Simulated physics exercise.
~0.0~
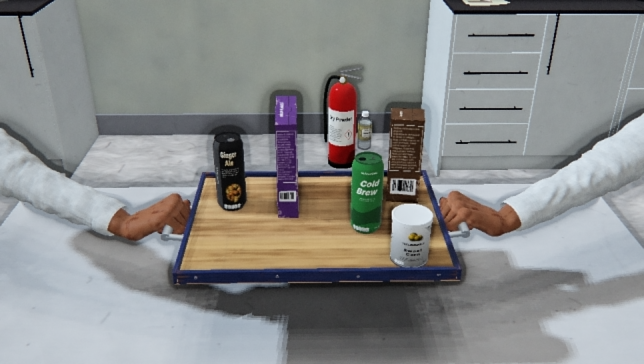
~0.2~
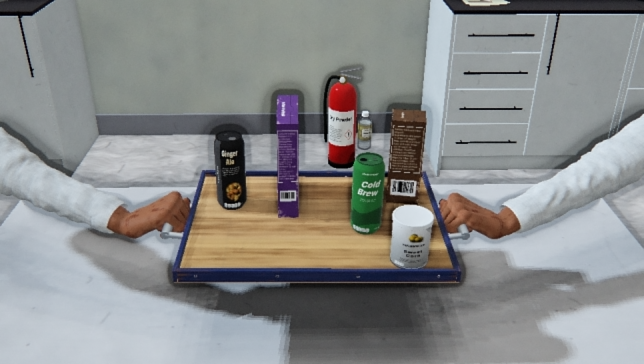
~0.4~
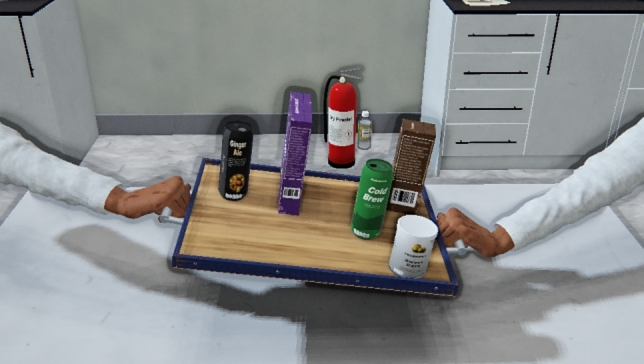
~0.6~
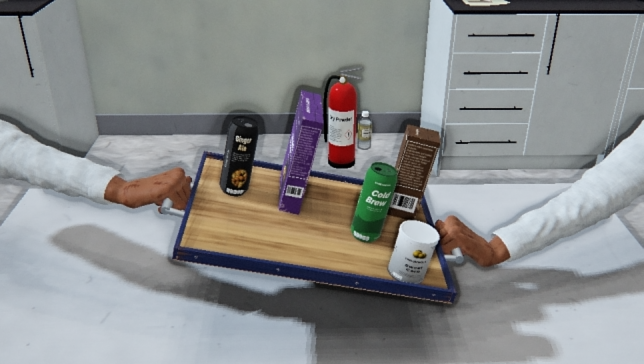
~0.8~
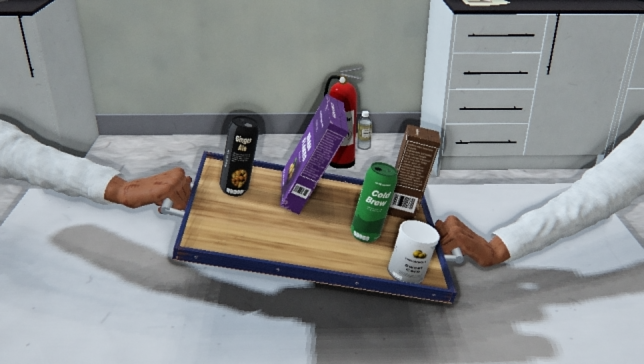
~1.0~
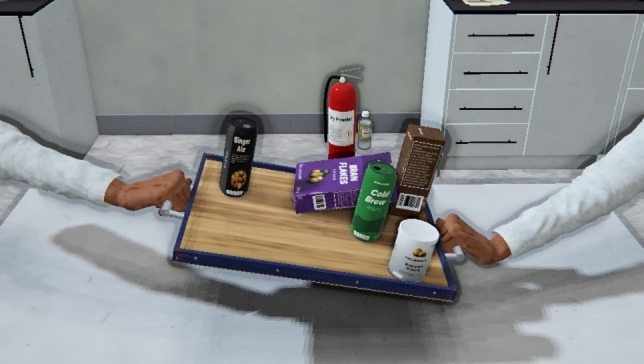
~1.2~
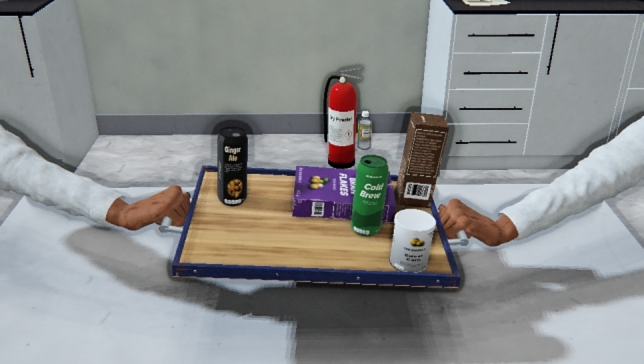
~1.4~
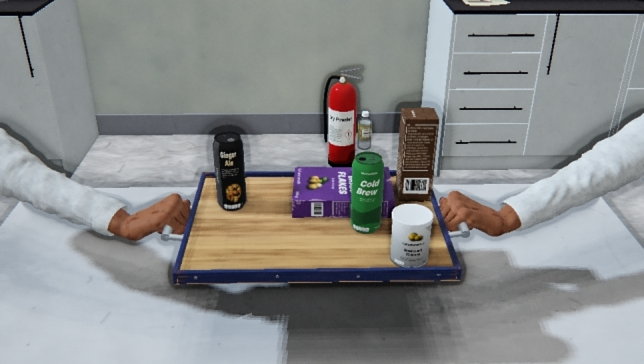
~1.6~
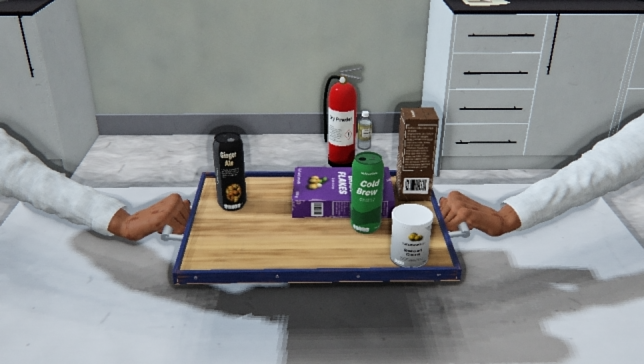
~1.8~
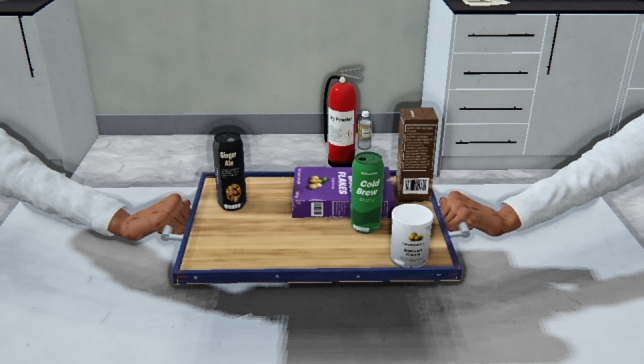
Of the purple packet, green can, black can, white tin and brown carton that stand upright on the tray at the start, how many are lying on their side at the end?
One of them is lying on its side at the end, the purple packet.
